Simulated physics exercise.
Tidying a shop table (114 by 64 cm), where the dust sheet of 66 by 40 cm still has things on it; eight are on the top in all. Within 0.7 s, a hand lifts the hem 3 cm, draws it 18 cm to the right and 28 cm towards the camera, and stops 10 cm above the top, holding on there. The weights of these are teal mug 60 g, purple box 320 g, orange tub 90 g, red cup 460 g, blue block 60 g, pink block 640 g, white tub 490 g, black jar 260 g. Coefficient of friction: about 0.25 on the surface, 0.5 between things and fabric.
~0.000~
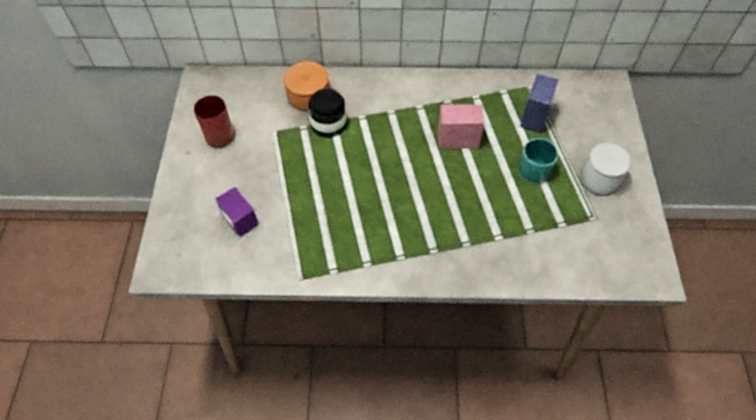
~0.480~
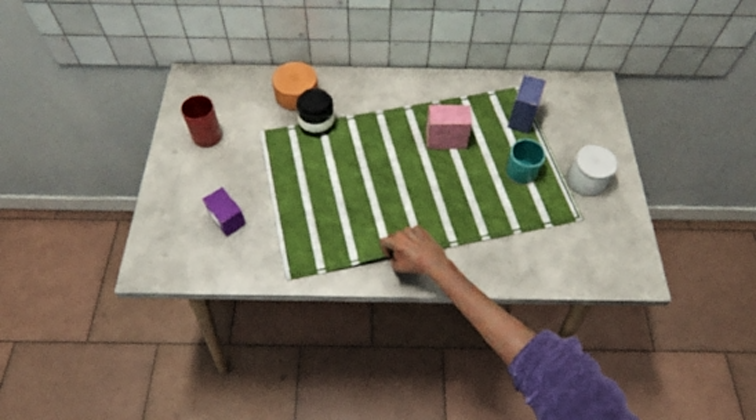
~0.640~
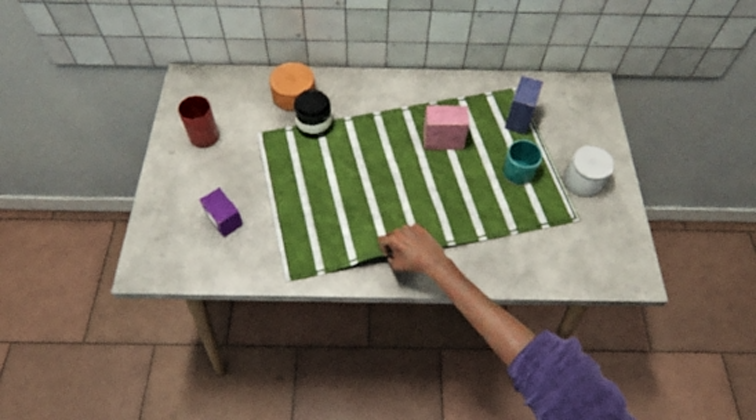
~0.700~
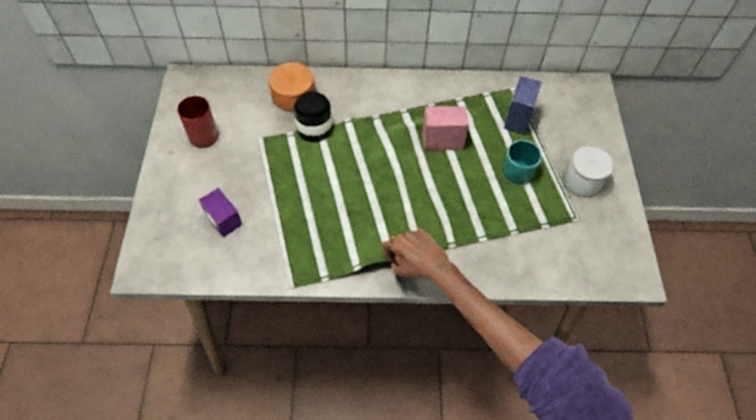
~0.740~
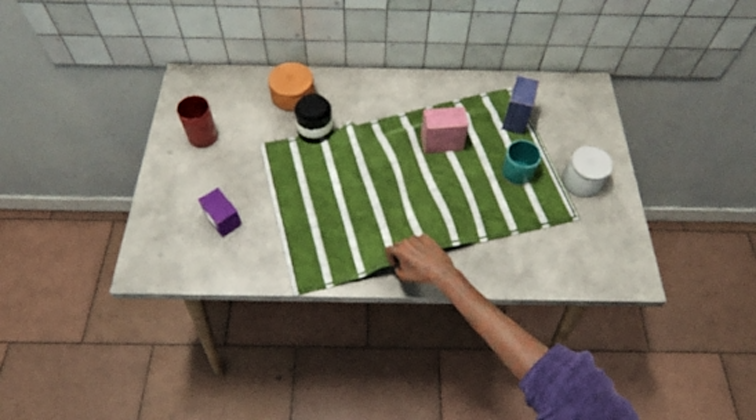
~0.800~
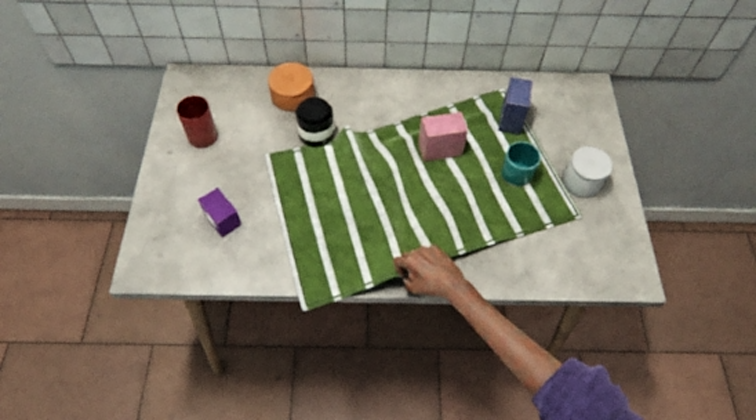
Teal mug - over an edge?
No.
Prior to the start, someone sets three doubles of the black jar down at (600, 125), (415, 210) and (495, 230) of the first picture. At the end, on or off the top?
Still on top, off the top, off the top.
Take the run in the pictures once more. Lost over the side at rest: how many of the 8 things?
That works out to 0 of them.
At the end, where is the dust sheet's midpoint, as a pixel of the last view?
Around (428, 320).
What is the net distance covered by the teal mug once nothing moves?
Net displacement - teal mug 20 cm.
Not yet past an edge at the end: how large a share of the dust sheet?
Share within the edges: Approx. 40 %.
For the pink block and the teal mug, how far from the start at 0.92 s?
For the pink block, 10 centimetres, and for the teal mug, 4 centimetres.
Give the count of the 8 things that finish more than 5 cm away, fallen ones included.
3.
At 0.9 s, 90 % of the dust sheet is still over the top; teal mug 4 cm off its start, pink block 10 cm off its start, blue block 6 cm off its start.
At 1.1 s, 80 % of the dust sheet is still over the top; teal mug 10 cm off its start, pink block 19 cm off its start, blue block 14 cm off its start.
At 1.2 s, 55 % of the dust sheet is still over the top; teal mug 15 cm off its start at (519, 211), pink block 28 cm off its start at (431, 219), blue block 21 cm off its start at (478, 148).
At 1.3 s, 45 % of the dust sheet is still over the top; teal mug 19 cm off its start, pink block 32 cm off its start, blue block 25 cm off its start.
At 2.9 s, 40 % of the dust sheet is still over the top; teal mug 20 cm off its start at (520, 232), pink block 33 cm off its start at (430, 244), blue block 26 cm off its start at (476, 168), black jar 3 cm off its start at (316, 111).
